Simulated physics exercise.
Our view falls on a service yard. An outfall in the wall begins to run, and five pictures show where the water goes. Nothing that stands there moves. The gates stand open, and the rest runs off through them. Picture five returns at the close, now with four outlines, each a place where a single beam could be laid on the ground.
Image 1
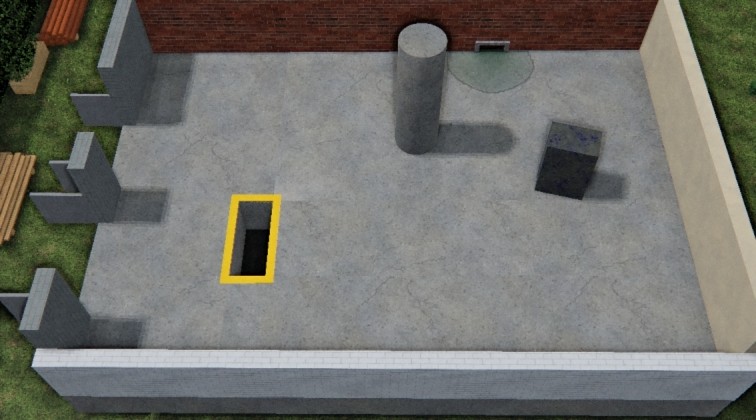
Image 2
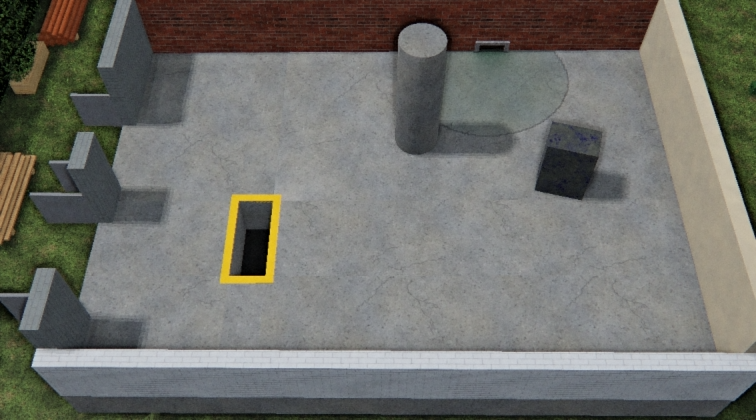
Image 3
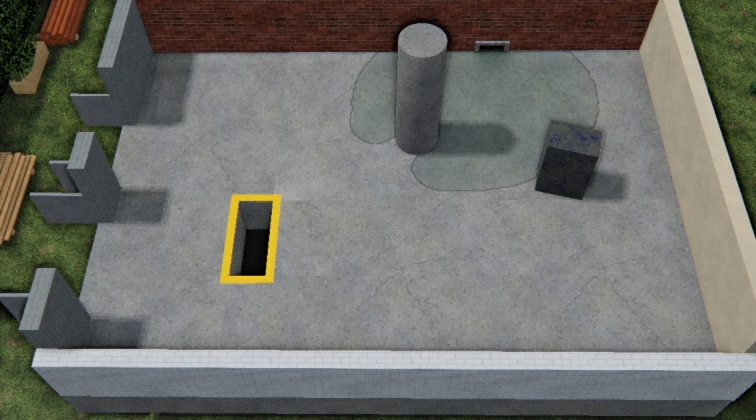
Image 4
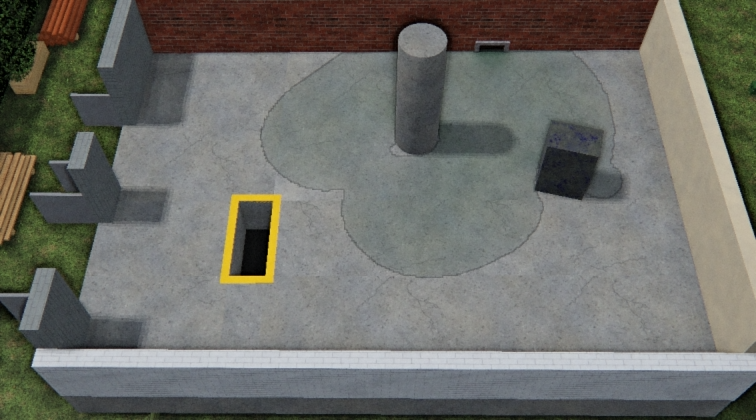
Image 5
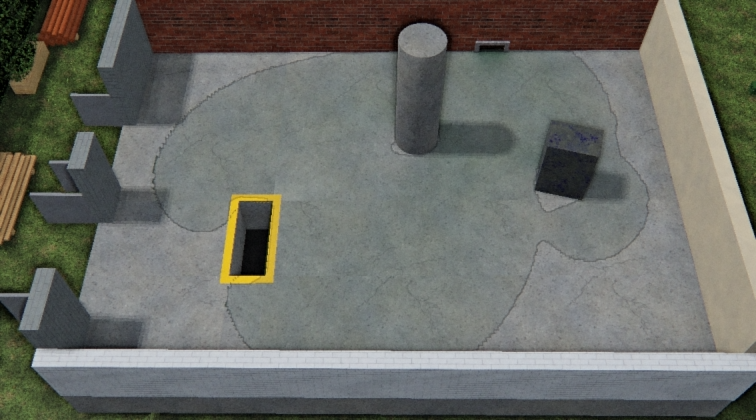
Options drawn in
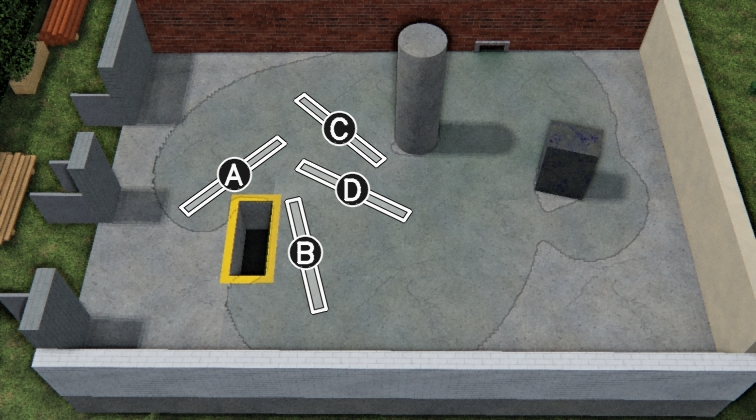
Water spread from a small opening in the brick wall across the paved yard, passing around the pillar and the dark block, until it reached the yellow-edged gully and covered much of the ground.
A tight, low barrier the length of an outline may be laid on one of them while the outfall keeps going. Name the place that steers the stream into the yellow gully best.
Place A.
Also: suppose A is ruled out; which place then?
C.
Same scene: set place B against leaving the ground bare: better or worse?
Worse.
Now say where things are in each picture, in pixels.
Outfall at (492, 47); yellow gully at (252, 237); open gate at (102, 268); open gate at (129, 156); 2 % of the ground under water, visible out to (523, 80); yellow gully still dry, in the first frame.
In the second frame, 9 % of the ground under water, visible out to (494, 131); yellow gully still dry.
In the third frame, 18 % of the ground under water, visible out to (447, 183); yellow gully still dry.
In the fourth frame, 34 % of the ground under water, visible out to (427, 272); yellow gully still dry.
In the fifth frame, 58 % of the ground under water, visible out to (253, 321); yellow gully taking water.
In white, A from (184, 211) to (281, 140); B from (293, 200) to (319, 310); C from (300, 97) to (380, 162); D from (300, 165) to (407, 215).
Choosing A, about 28 % of the stream goes into the yellow gully, about 71 % out by the gates.
Choosing B, about 12 % of the stream goes into the yellow gully, about 87 % out by the gates.
Choosing C, about 19 % of the stream goes into the yellow gully, about 81 % out by the gates.
Choosing D, about 8 % of the stream goes into the yellow gully, about 91 % out by the gates.
